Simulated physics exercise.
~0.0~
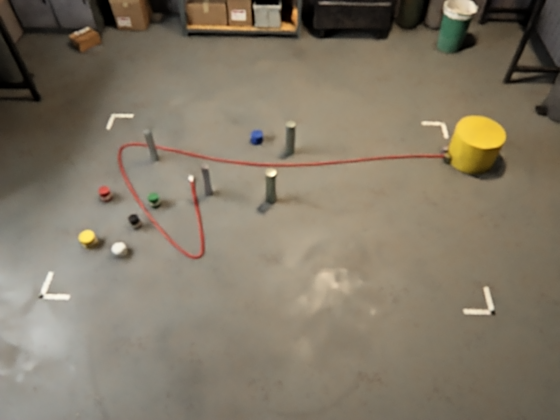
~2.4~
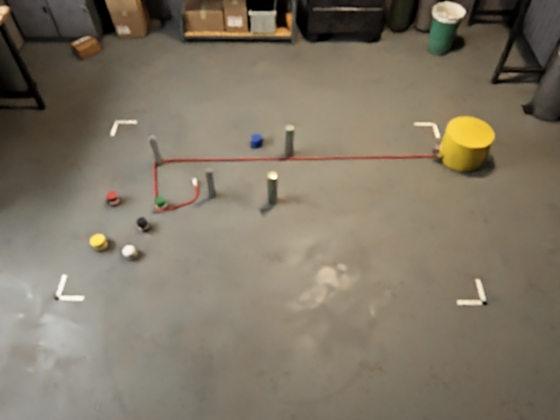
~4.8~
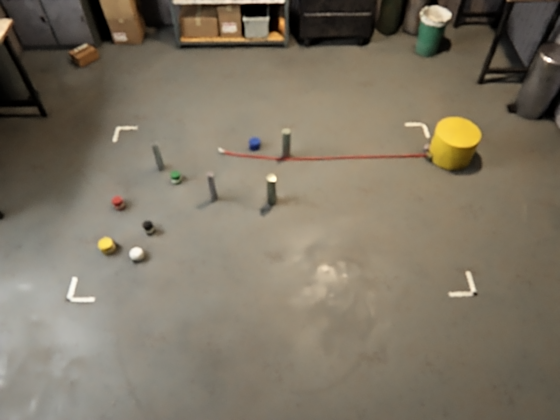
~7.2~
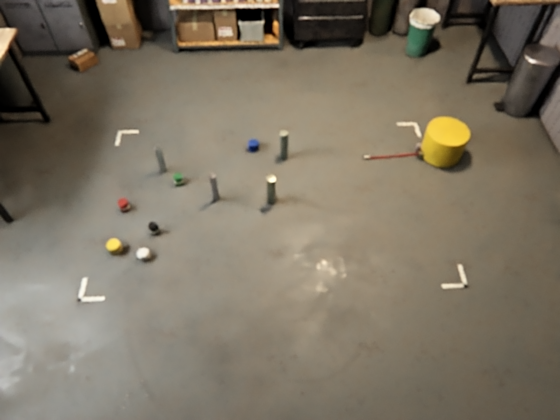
A yellow reel at the right wound in a long red cord looped among upright posts, nudging the green canister slightly away as the cord slid past, and ended with a short piece still out while the other small containers stayed put.
